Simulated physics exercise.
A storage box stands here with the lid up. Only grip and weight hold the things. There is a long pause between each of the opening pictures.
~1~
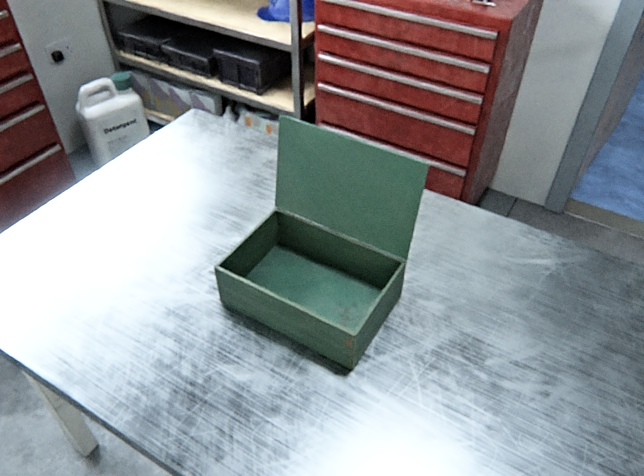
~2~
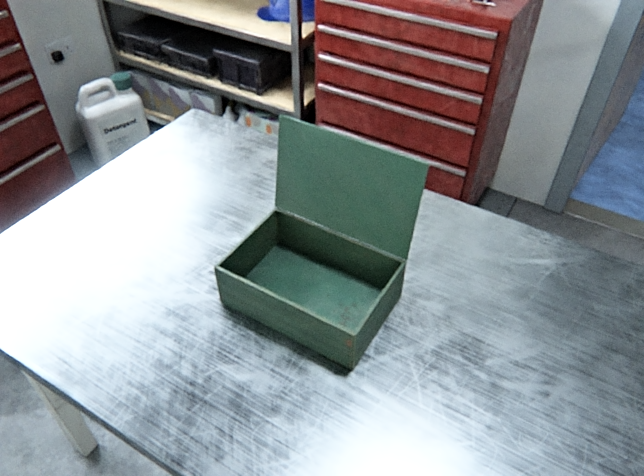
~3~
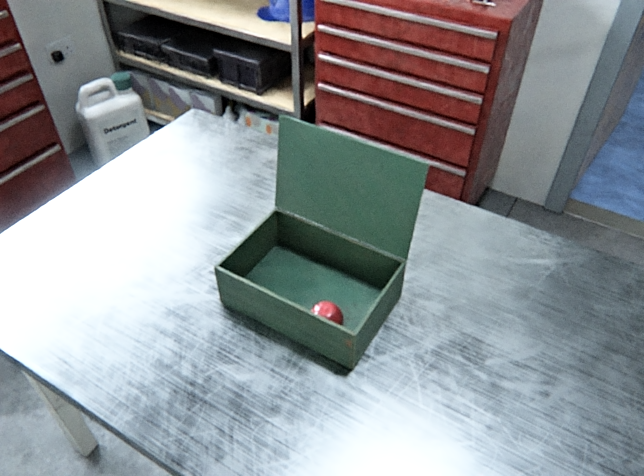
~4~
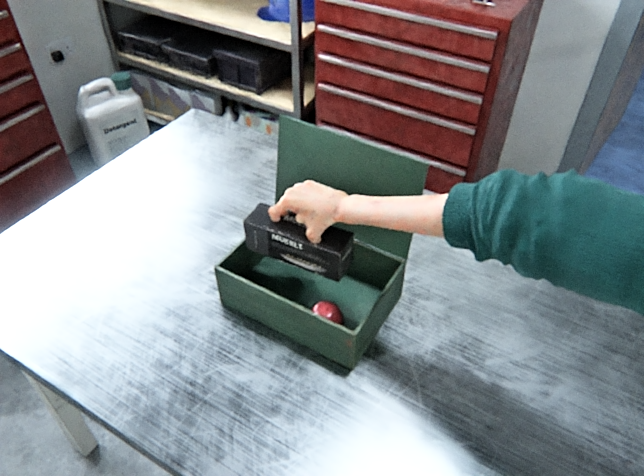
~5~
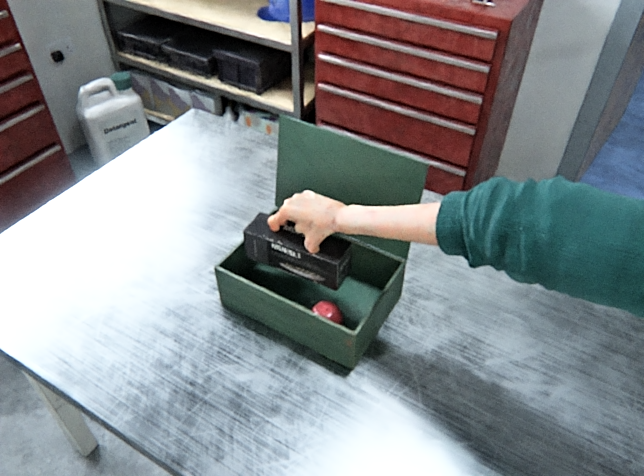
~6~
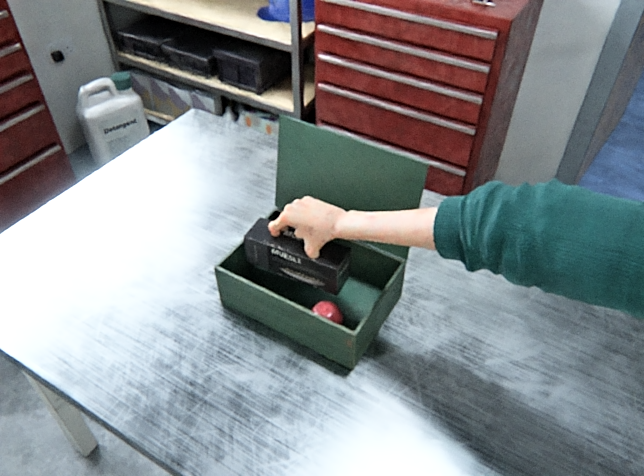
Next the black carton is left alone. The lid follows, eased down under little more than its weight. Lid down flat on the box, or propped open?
Down flat.
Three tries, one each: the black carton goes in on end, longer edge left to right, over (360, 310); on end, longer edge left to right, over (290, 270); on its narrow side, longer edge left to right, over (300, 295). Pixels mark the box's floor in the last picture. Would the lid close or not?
Try one: The lid remains open; try two: It remains open; try three: It comes all the way down.
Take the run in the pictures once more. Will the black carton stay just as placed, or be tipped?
In the end, it keeps its orientation.
Then, 0.40 s later than the last frame, black carton moved a little near (302, 278).
Then, 1.40 s later than the last frame, lid 72° above the rim; black carton moved a little near (302, 278).
Then, 1.80 s later than the last frame, lid 45° above the rim; black carton moved a little near (302, 278).
Then, 2.20 s later than the last frame, lid 13° above the rim; black carton moved a little near (302, 278).
When it is over, lid shut; moved from the start, black carton; red apple as before. End places, in pixels of the last picture, black carton near (302, 278).
